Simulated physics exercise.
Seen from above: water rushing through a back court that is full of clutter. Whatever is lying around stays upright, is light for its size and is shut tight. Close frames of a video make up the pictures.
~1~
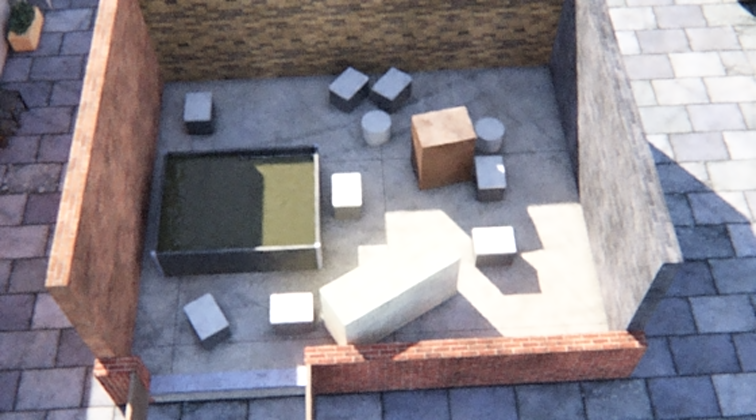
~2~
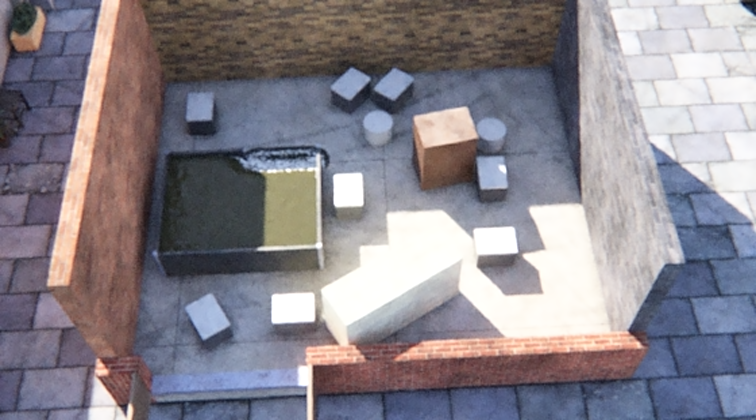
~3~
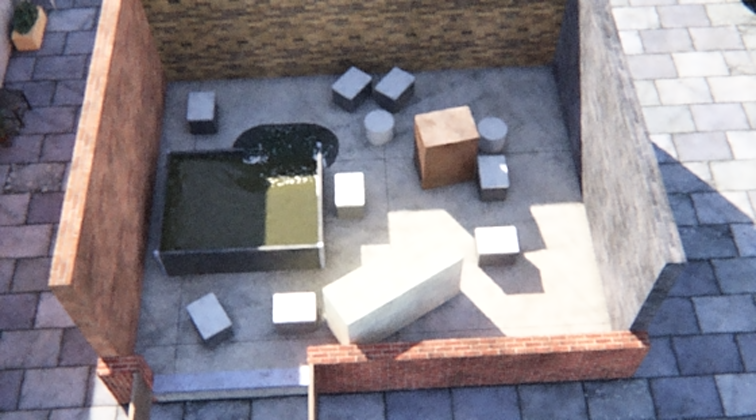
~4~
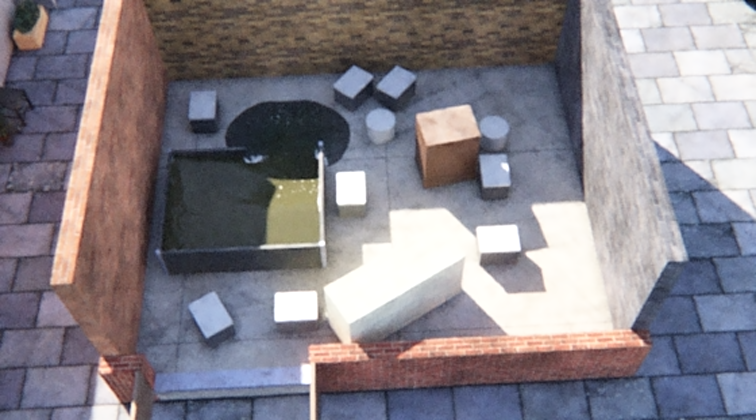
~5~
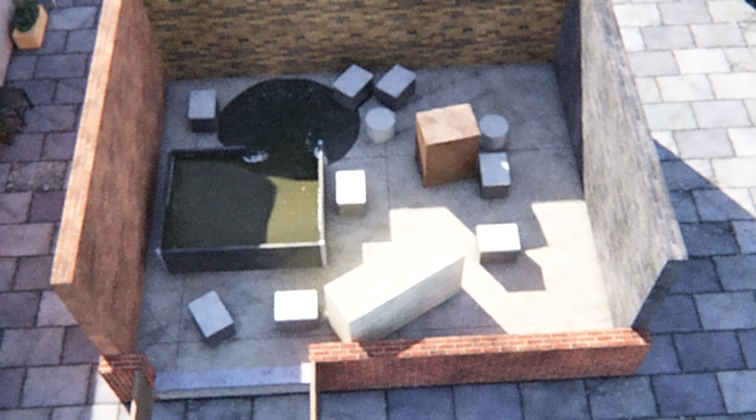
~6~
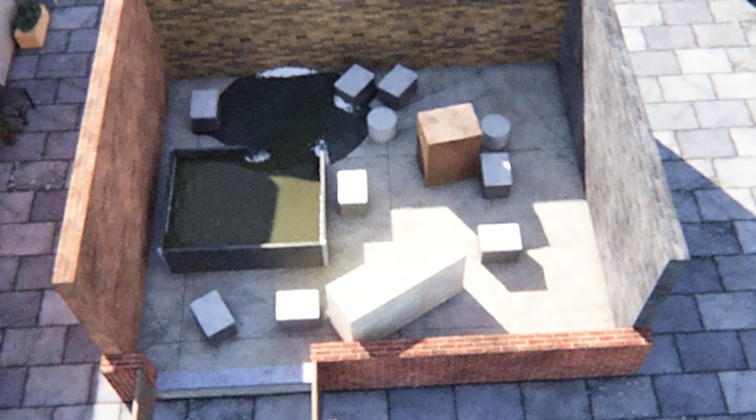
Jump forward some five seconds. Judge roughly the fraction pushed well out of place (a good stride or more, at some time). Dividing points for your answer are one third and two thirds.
Answer: A share between one and two thirds.
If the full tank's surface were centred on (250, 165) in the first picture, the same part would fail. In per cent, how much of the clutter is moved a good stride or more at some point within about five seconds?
Roughly 40 percent of them.
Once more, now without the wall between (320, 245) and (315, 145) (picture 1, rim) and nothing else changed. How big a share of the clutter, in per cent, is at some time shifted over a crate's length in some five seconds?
40 percent, give or take.
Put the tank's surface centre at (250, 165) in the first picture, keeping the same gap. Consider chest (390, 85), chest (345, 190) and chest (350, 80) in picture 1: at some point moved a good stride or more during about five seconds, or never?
Well, the first one got driven a long way, the second didn't get far, and the third got driven a long way.
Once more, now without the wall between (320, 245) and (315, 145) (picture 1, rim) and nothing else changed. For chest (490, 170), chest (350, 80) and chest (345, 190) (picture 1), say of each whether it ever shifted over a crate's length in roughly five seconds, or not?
Object by object: Displaced that much, less than that, displaced that much.
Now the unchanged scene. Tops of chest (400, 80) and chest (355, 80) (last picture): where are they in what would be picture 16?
About (457, 81), then about (439, 66).
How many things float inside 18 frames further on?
In total, 1.
A moment on, 0 of 10 are well off their spots; 0 afloat.
Next, 3 of 10 are well off their spots; 1 afloat.
Later, 4 of 10 are well off their spots; 1 afloat.
In the end, 5 of 10 are well off their spots, and 5 have been at some point; 1 afloat.
